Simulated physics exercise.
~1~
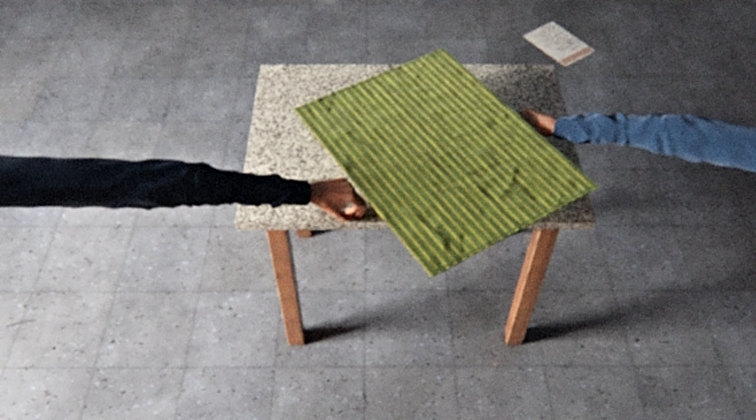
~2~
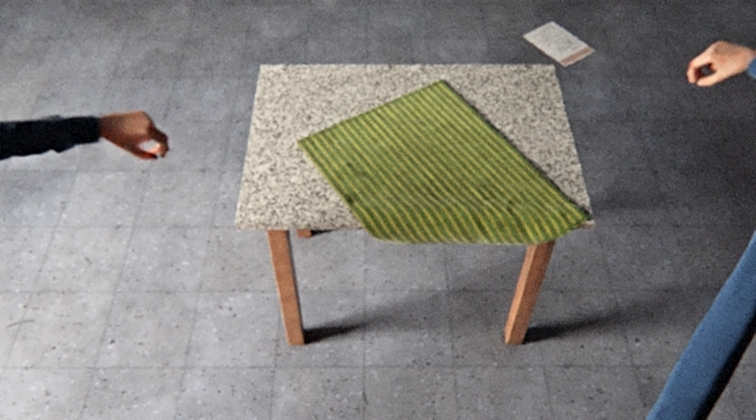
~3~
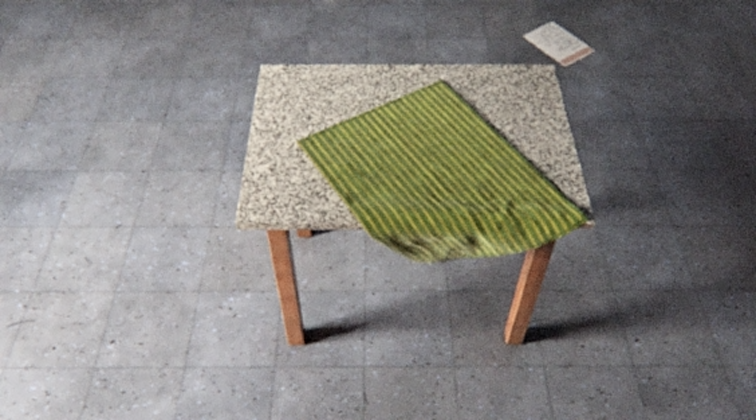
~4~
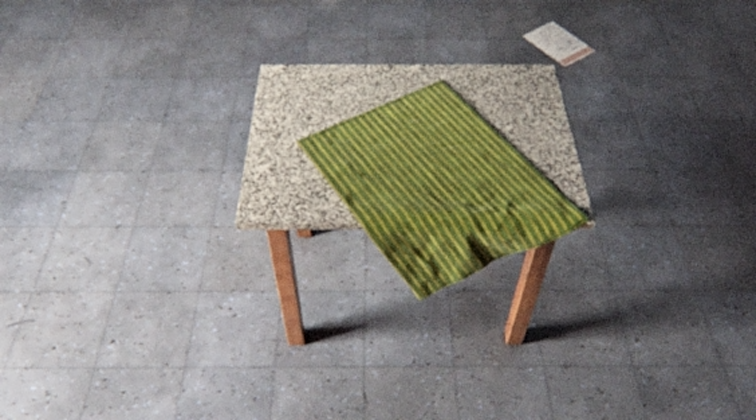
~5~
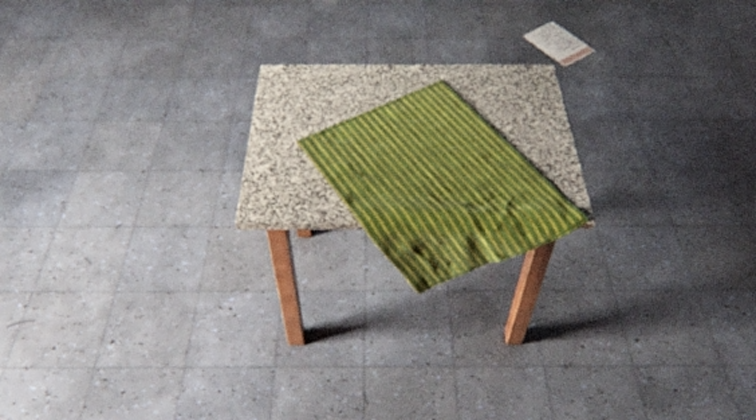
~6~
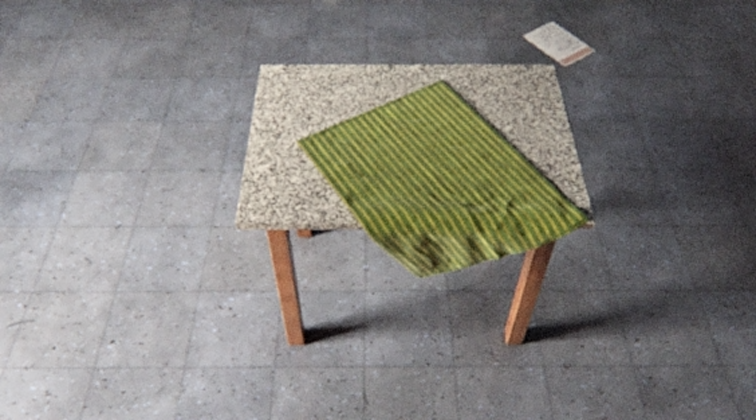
Two hands, one in a dark sleeve from the left and one in a blue sleeve from the right, hold a green striped cloth level above a speckled pale table with reddish-brown wooden legs. The view looks down from the front onto a grey tiled floor, where a small pale book or pad lies at upper right. The hands let go and draw away as the cloth drops askew onto the tabletop. Its near corner passes the front edge, folds down and sways slightly, wrinkling. Most of the cloth stays on top, with that corner hanging.
